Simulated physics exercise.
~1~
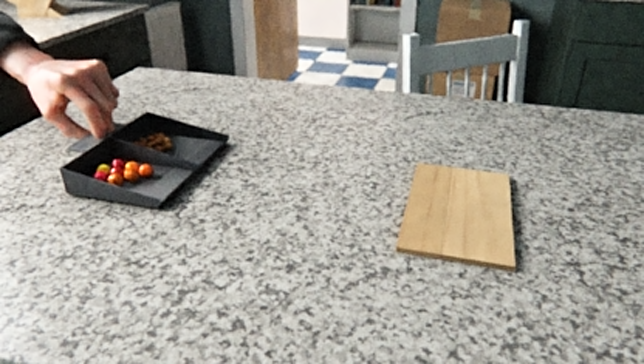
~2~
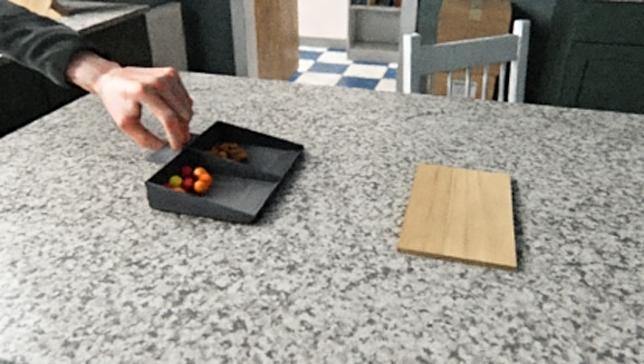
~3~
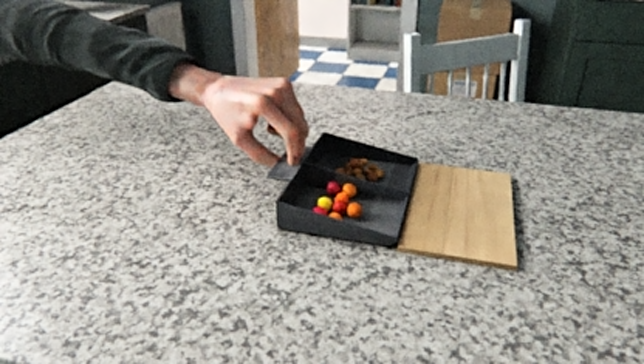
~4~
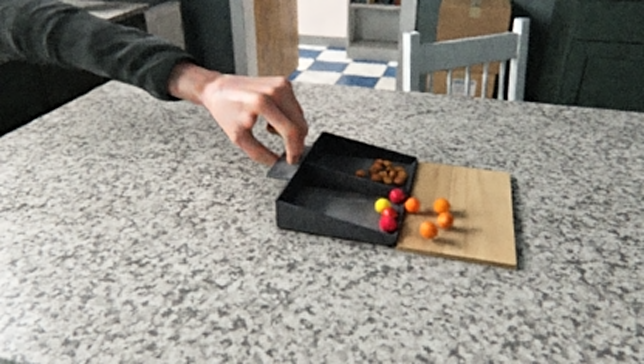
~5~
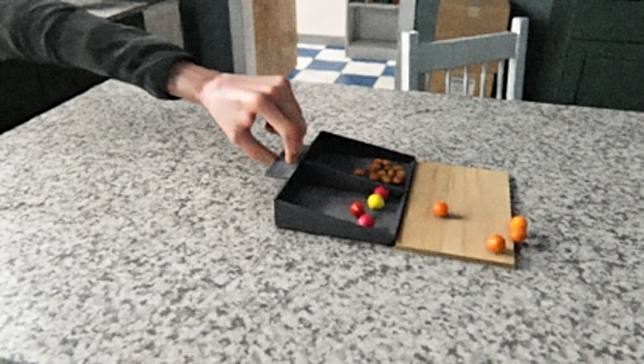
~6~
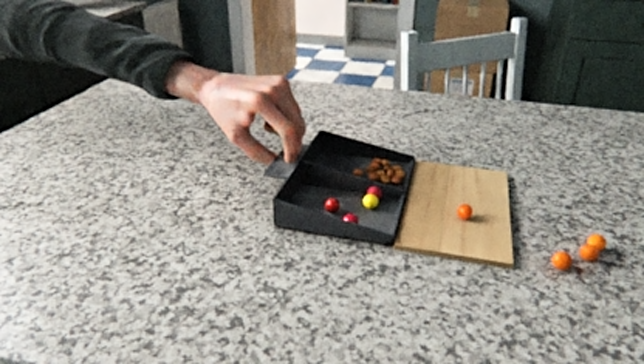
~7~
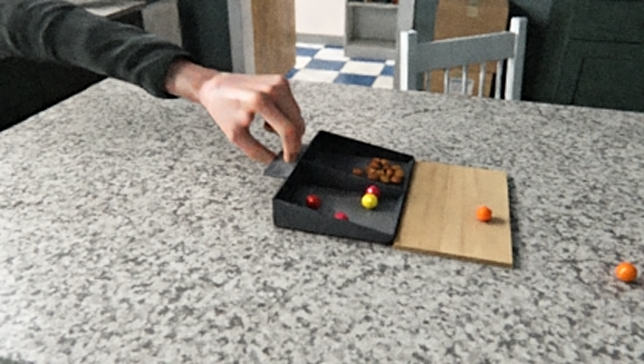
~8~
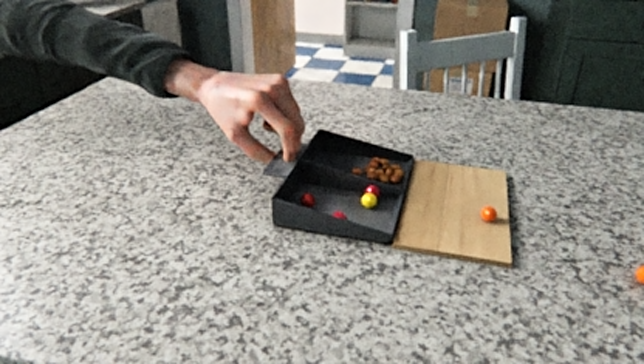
Speckled countertop, a hand sliding a divided black tray into a wooden board, orange balls rolling out while brown pieces stay inside.
